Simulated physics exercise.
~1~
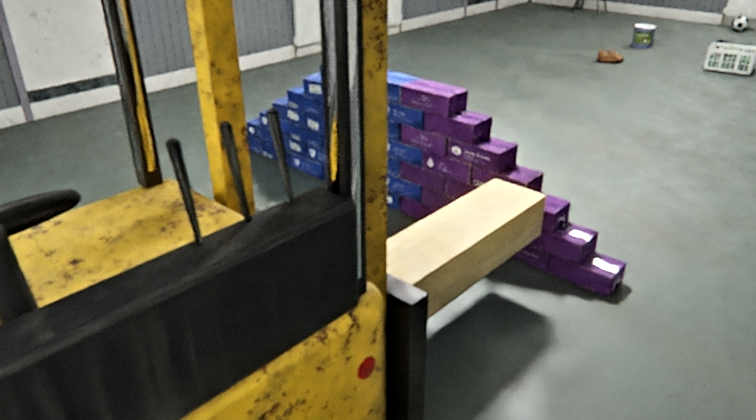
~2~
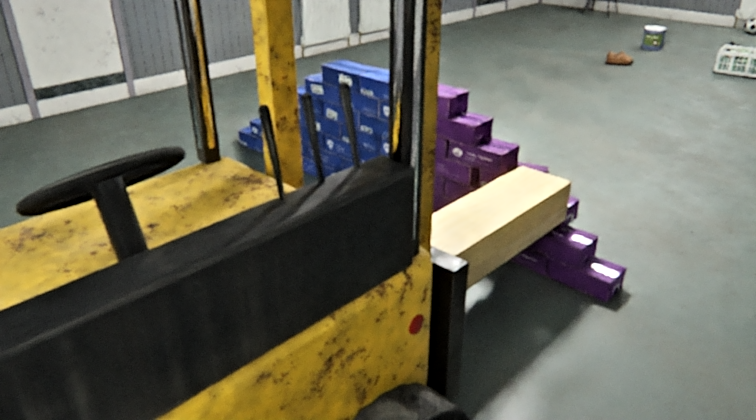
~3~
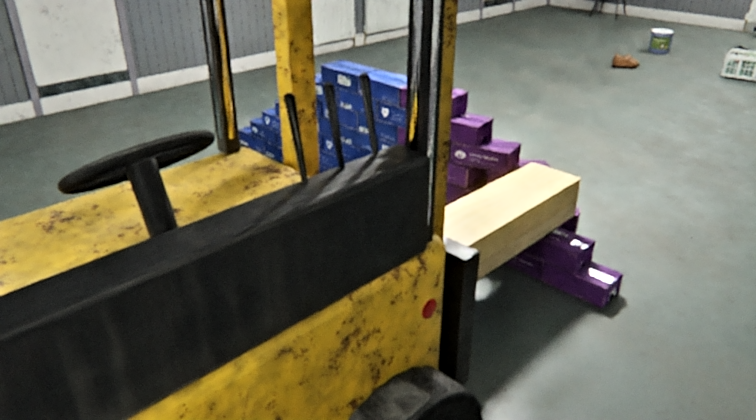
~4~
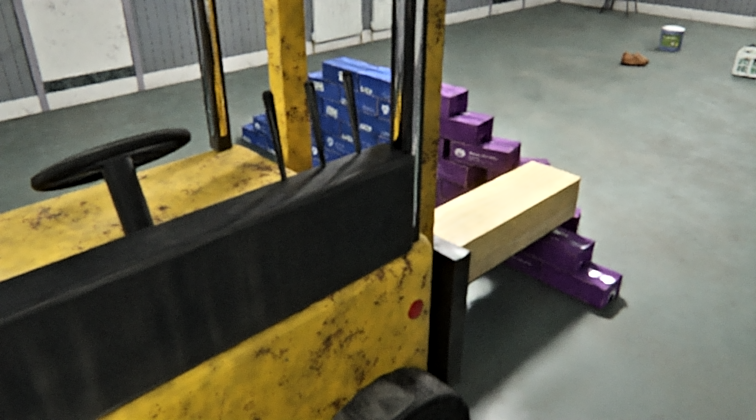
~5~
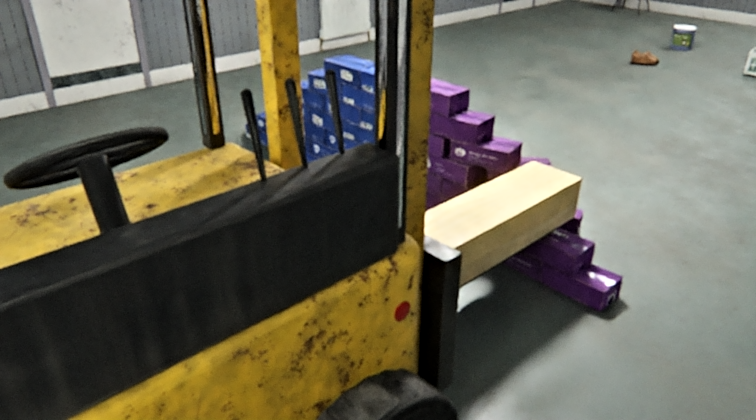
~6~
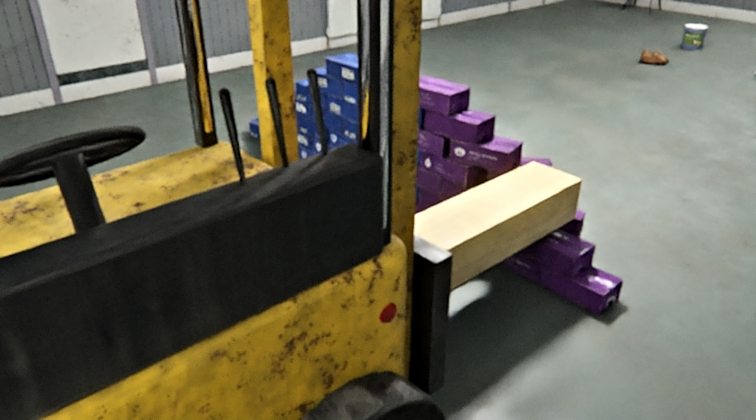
A worn yellow and black forklift stands at the left of a grey-floored room, seen from beside it and slightly above as the view drifts a little sideways. It carries a long pale wooden block at its front, facing a stepped wall of blue boxes on the left and purple ones on the right. The forklift moves forward and the block pushes into the purple side. A few purple boxes there are knocked out of line, then the forklift stops. The blue boxes stay stacked, and most of the wall is still standing at the end.
